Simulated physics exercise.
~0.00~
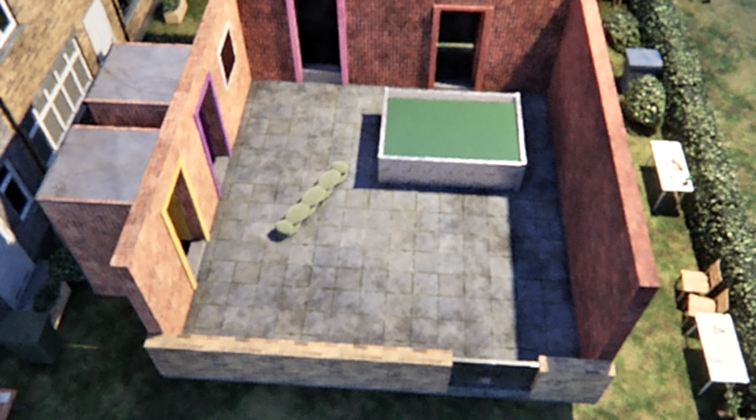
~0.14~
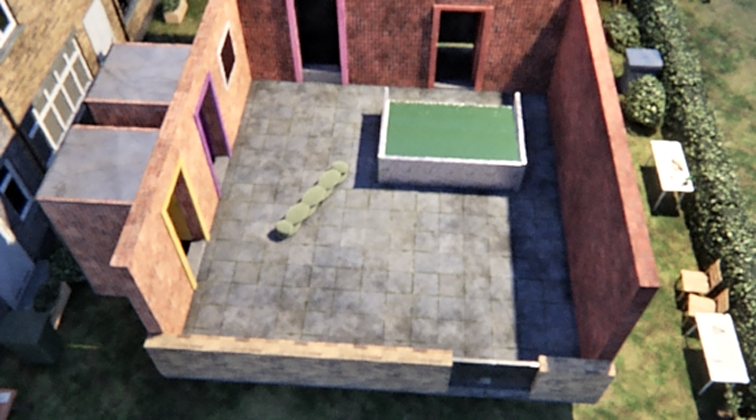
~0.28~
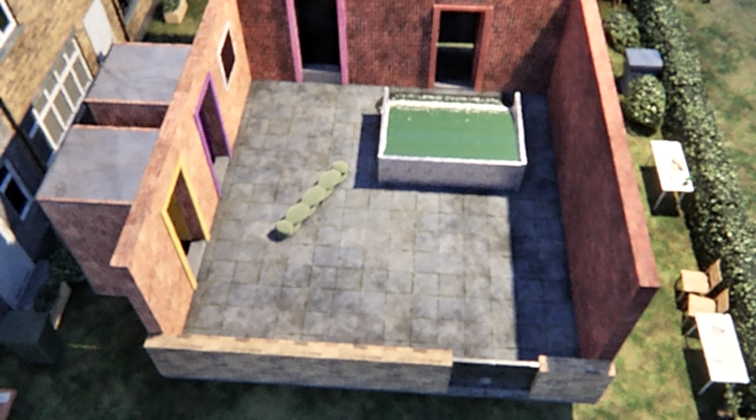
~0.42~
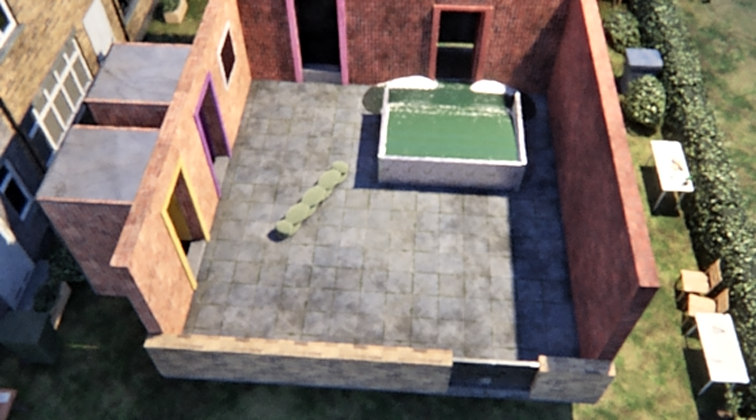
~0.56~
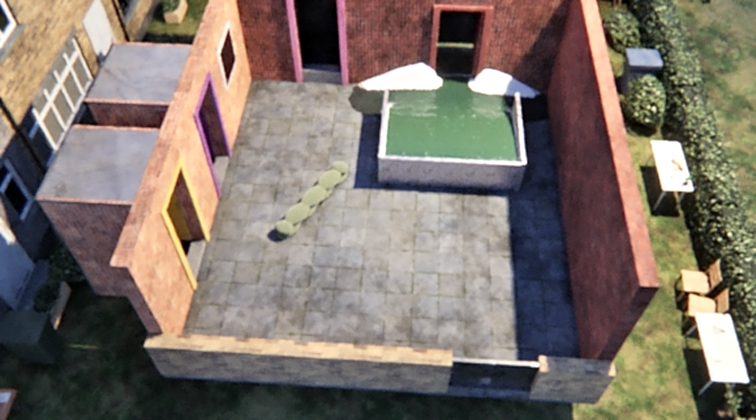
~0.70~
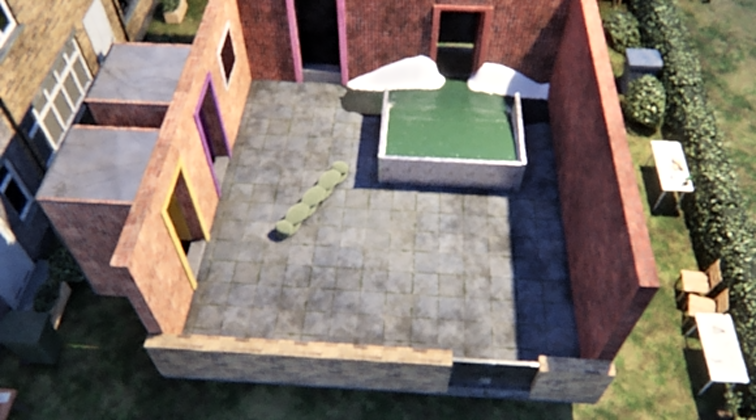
In a walled back court, a tank of green water stood still, then its far side opened and white water poured out behind it, spreading to both the left and right.
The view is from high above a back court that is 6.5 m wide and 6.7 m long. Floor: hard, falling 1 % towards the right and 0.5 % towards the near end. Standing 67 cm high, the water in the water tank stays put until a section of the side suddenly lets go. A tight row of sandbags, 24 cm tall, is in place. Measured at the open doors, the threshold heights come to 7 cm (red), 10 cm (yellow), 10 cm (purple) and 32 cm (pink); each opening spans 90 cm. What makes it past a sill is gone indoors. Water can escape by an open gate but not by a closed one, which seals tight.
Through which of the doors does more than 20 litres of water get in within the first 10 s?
The red door lets in more than 20 litres; the yellow door does not let in more than 20 litres; the purple door does not let in more than 20 litres; the pink door does not let in more than 20 litres.
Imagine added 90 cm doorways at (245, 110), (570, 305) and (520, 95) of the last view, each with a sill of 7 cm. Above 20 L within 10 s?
Taking them in order, the first gets enough, the second too little and the third enough.
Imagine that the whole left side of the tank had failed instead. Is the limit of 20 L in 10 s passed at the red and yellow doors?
Versus the limit - red: Within, yellow: Within.
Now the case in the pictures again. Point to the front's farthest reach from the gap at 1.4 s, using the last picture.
About (275, 85) in the last view.
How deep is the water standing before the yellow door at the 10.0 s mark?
Depth: Approx. 6.5 cm.
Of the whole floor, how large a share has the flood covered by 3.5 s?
45 %.
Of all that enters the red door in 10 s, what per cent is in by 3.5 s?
Fraction in by then: Around 85 per cent.
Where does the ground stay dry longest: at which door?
It's the yellow door that comes last.
After 1.4 s water covers 15 % of the floor and is deepest (50 cm) near (545, 99); red door 46 cm at the sill, 327 L in, yellow door not reached, purple door not reached, pink door 9 cm at the sill, 0 L in.
After 2.2 s water covers 30 % of the floor and is deepest (42 cm) near (545, 99); red door 32 cm at the sill, 562 L in, yellow door not reached, purple door not reached, pink door 9 cm at the sill, 0 L in.
After 3.5 s water covers 45 % of the floor and is deepest (24 cm) near (581, 381); red door 18 cm at the sill, 690 L in, yellow door 2 cm at the sill, 0 L in, purple door 9 cm at the sill, 0 L in, pink door 7 cm at the sill, 0 L in.
After 6.0 s water covers 70 % of the floor and is deepest (16 cm) near (546, 105); red door 15 cm at the sill, 755 L in, yellow door 3 cm at the sill, 0 L in, purple door 4 cm at the sill, 0 L in, pink door 6 cm at the sill, 0 L in.
After 10.0 s water covers 90 % of the floor and is deepest (11 cm) near (581, 381); red door 8 cm at the sill, 800 L in, yellow door 6 cm at the sill, 0 L in, purple door 4 cm at the sill, 0 L in, pink door 4 cm at the sill, 0 L in.
